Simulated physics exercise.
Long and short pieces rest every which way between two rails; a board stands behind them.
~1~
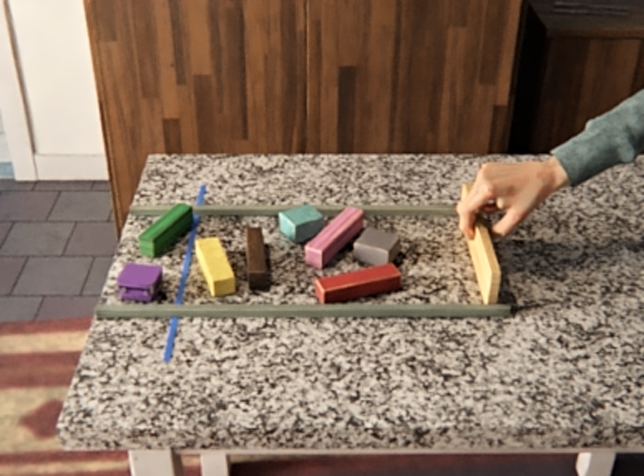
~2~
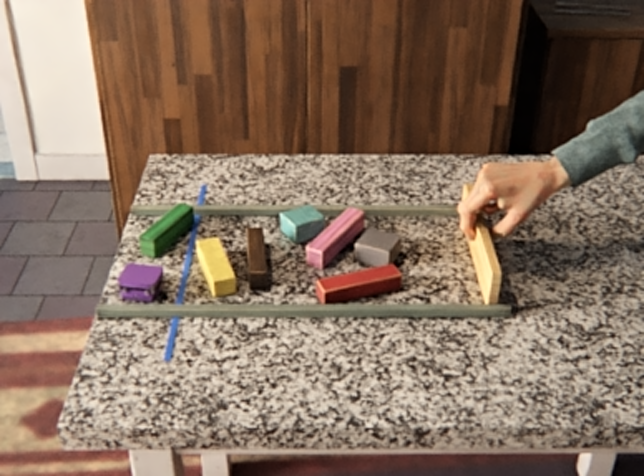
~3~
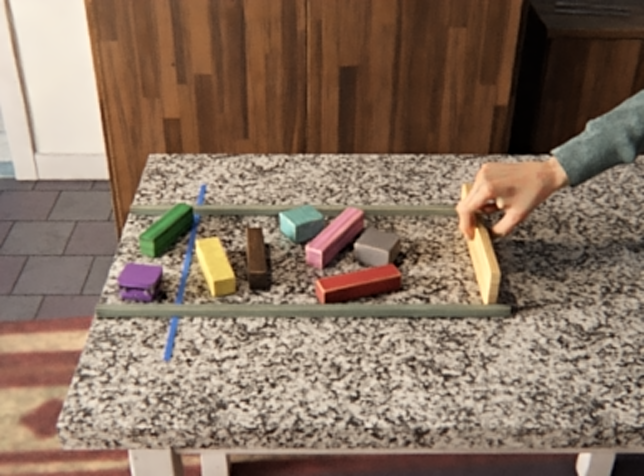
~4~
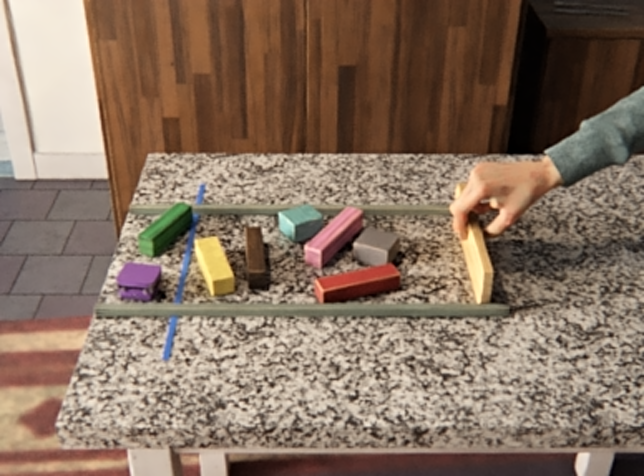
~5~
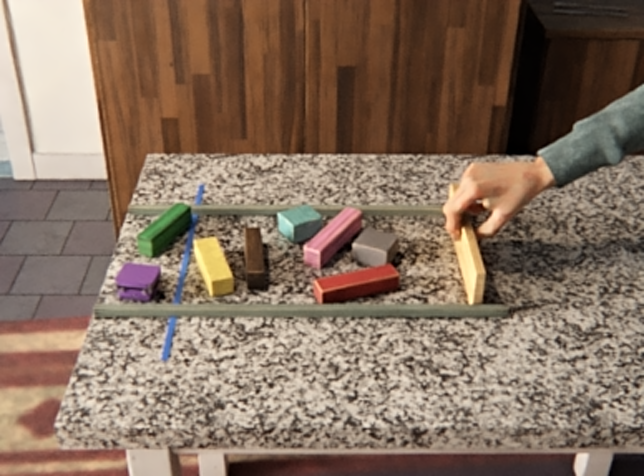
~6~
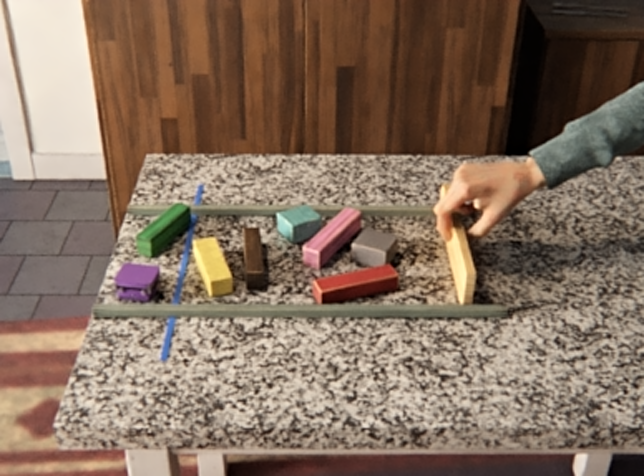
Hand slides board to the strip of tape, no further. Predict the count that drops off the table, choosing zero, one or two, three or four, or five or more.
Well, more than two but under five end up dropping off.
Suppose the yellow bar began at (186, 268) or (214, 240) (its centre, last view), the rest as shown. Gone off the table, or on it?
From the two starts it leaves the top; it leaves the top.
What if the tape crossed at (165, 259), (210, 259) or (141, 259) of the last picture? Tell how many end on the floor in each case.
Result per try: 4; 0; 7.
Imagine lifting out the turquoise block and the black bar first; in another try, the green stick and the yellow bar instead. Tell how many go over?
The count is 1 in the first case and 1 in the second.
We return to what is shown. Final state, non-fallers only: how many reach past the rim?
Overhanging ones - 2.
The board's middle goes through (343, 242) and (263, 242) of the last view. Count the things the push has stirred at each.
Well, it's 4 at the first one and 6 at the second.
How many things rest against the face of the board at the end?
It adds up to 3.
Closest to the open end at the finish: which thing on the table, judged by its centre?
Black bar.
Early on, none off yet; purple case at rest near (138, 283); green stick at rest near (165, 230); yellow bar at rest near (213, 266).
A while later, none off yet; purple case at rest near (138, 283); green stick at rest near (165, 230); yellow bar moving near (205, 268).
Further along, none off yet; purple case travelled about its own width near (111, 289); green stick travelled a little near (147, 225); yellow bar travelled about its own width near (135, 267).
Finally, the number that fall off is three or four; lost, yellow bar, green stick and purple case.
